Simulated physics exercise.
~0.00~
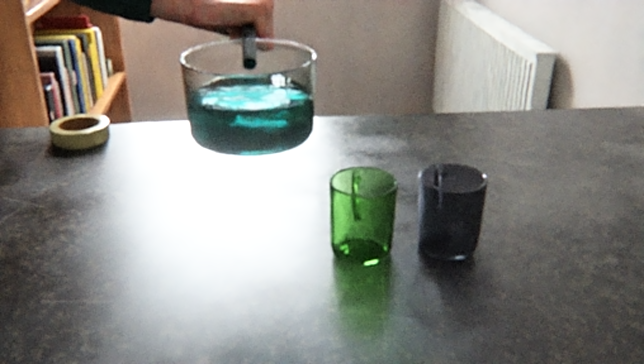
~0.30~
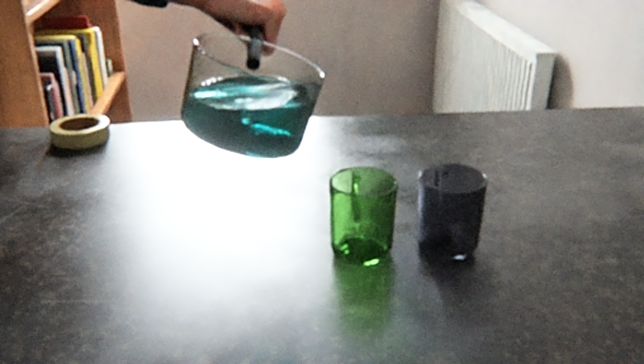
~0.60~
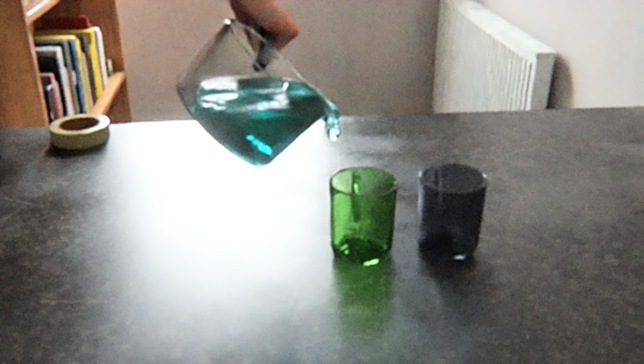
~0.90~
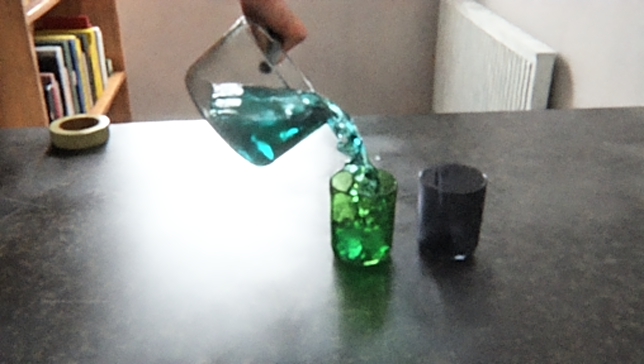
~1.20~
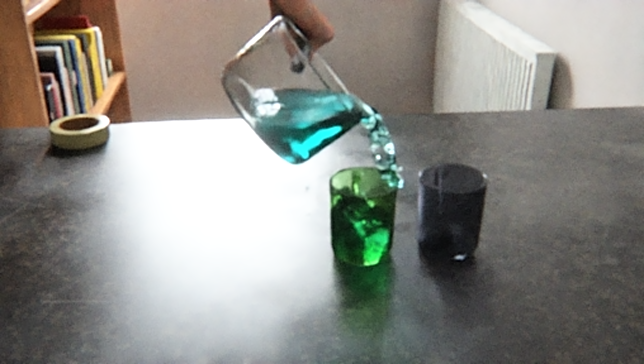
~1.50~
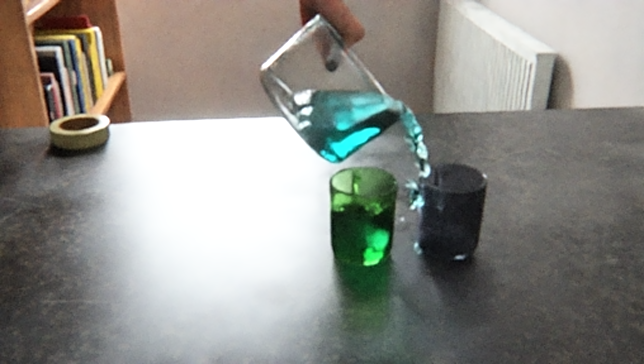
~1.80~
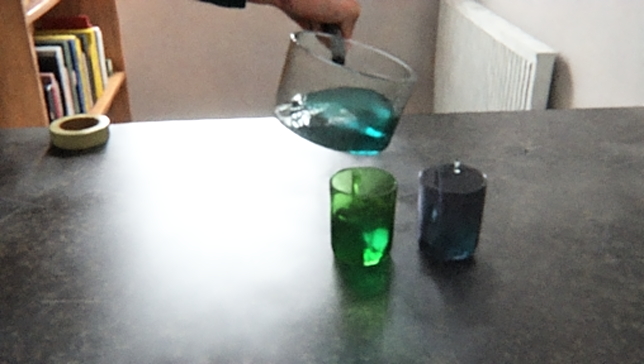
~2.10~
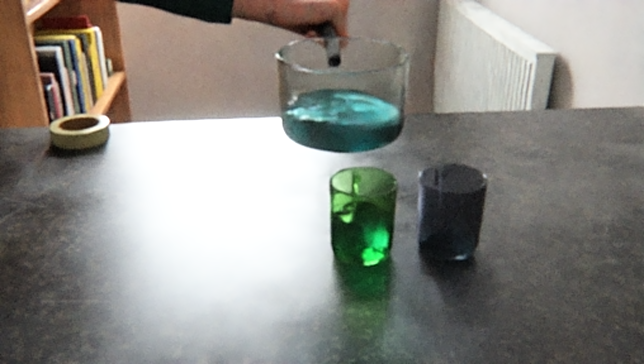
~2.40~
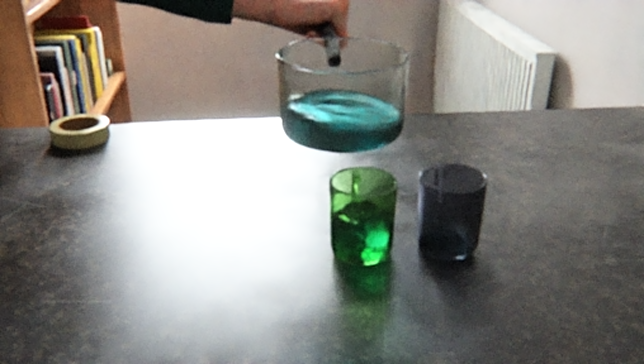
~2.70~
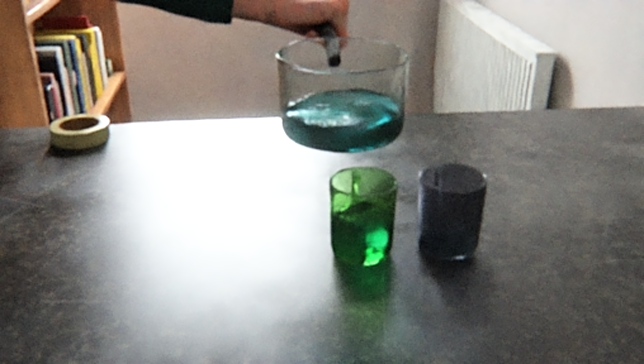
A hand-held clear pan tilting right, pouring blue-green liquid while sweeping over green and dark cups, then levelling with liquid left.
